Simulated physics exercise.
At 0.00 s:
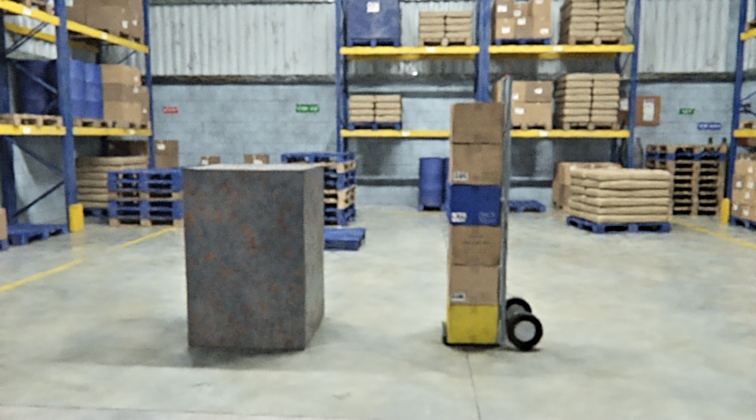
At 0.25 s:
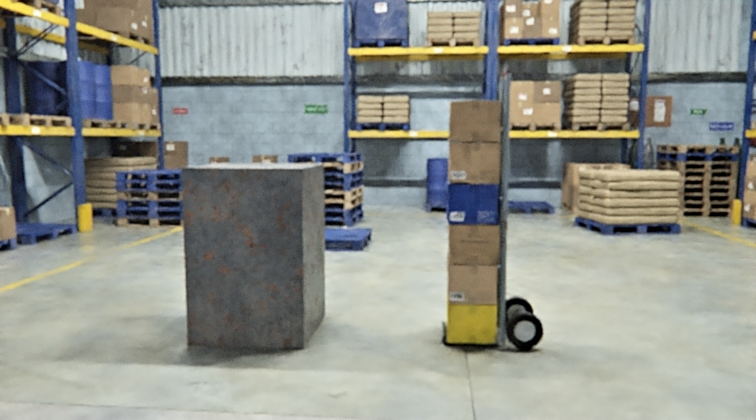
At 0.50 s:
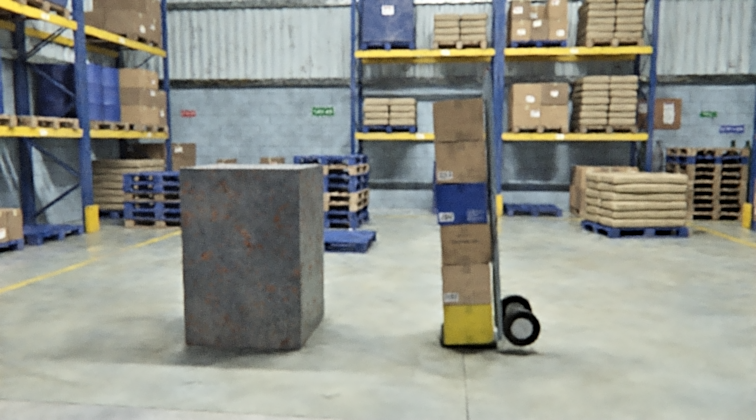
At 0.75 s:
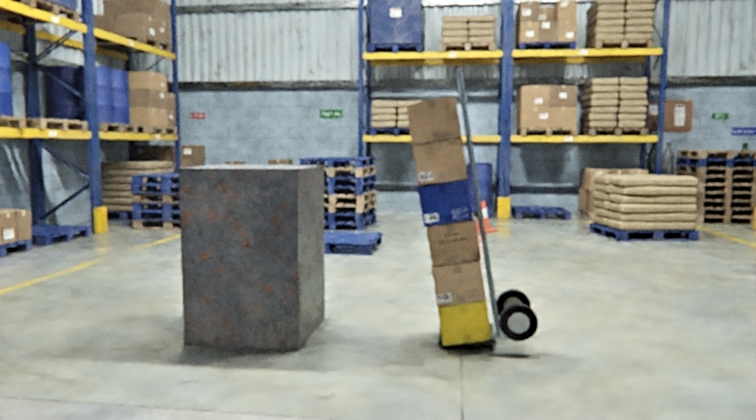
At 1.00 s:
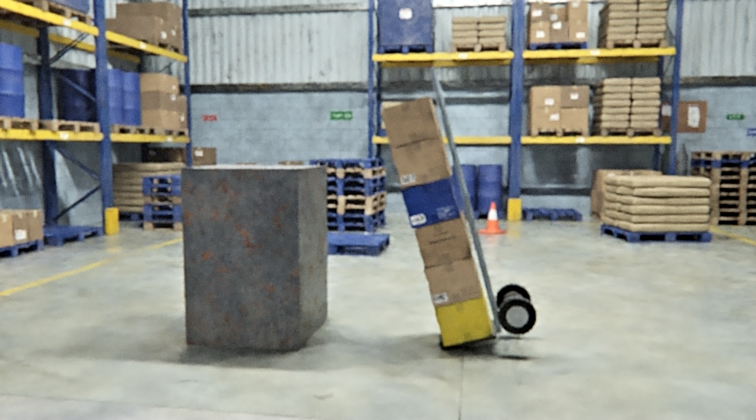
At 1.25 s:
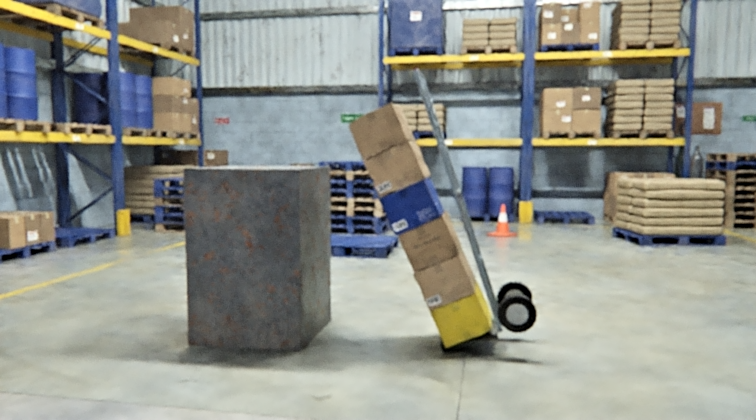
A tall stack of six cartons, mostly brown with a blue one midway and a yellow one at the bottom, stands upright on a sack truck with black wheels, right of a rust-flecked grey block. Seen from floor level in a warehouse, shelving, pallets and sacks line the back as the camera moves slightly round. The truck and stack then tilt left together, leaning steadily further towards the block.
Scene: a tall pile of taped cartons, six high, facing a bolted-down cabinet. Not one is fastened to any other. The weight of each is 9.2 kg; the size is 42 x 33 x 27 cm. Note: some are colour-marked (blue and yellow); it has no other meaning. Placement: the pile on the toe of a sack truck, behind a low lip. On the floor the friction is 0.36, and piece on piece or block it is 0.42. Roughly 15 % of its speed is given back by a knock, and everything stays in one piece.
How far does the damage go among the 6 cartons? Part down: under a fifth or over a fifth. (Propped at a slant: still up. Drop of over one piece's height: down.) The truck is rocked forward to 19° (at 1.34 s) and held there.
The downed tally sits beneath one in five.
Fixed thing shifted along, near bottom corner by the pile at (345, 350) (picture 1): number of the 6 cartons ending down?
That comes to 0.
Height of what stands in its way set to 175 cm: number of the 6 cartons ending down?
0.
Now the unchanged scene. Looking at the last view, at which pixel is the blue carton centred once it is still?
It ends up centred close to (366, 229).
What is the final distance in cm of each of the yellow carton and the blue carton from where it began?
Moved: Yellow 20, blue 80.
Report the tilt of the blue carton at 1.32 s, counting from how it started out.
Tilt from start: Approx. 30 degrees.
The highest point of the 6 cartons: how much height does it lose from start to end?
Something like 10 cm, give or take.
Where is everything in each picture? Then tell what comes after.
In the first picture (pixels give the middle of a visible side; the camera moves round a little), truck frame (508, 131) 0° forward; blue carton (475, 205); yellow carton (473, 324); none has stirred.
Truck frame (507, 129) 0° forward; blue carton (473, 204), in the second picture.
Truck frame (491, 126) 4° forward; blue carton (461, 204) 4° from how it stood; yellow carton (468, 325) 4° from how it stood; movement in 6 of them, in the third picture.
Truck frame (467, 123) 10° forward; blue carton (445, 204) 10° from how it stood; yellow carton (465, 324) 10° from how it stood; steepest lean 10°, the carton at (433, 121); movement in 6 of them, in the fourth picture.
Truck frame (445, 122) 15° forward; blue carton (430, 204) 16° from how it stood; yellow carton (463, 322) 16° from how it stood; steepest lean 16°, the carton at (409, 123); movement in 6 of them, in the fifth picture.
Truck frame (433, 123) 19° forward; blue carton (409, 208) 24° from how it stood; yellow carton (460, 321) 24° from how it stood; steepest lean 24°, the carton at (377, 132); movement in 6 of them, in the sixth picture.
After 1.32 s, none of the 6 cartons down, 6 disturbed; blue carton 28° from how it stood; yellow carton 28° from how it stood.
After 1.40 s, none of the 6 cartons down, 6 disturbed; blue carton 33° from how it stood; yellow carton 33° from how it stood.
After 1.52 s, none of the 6 cartons down, 6 disturbed; yellow carton 42° from how it stood; blue carton 42° from how it stood, 14 cm lower.
In the end (2.4 s), none of the 6 cartons down, 6 disturbed; blue carton 45° from how it stood, 19 cm lower; yellow carton 45° from how it stood. That is 0 per cent. From the last view, middles, blue carton near (366, 229), yellow carton near (452, 309).
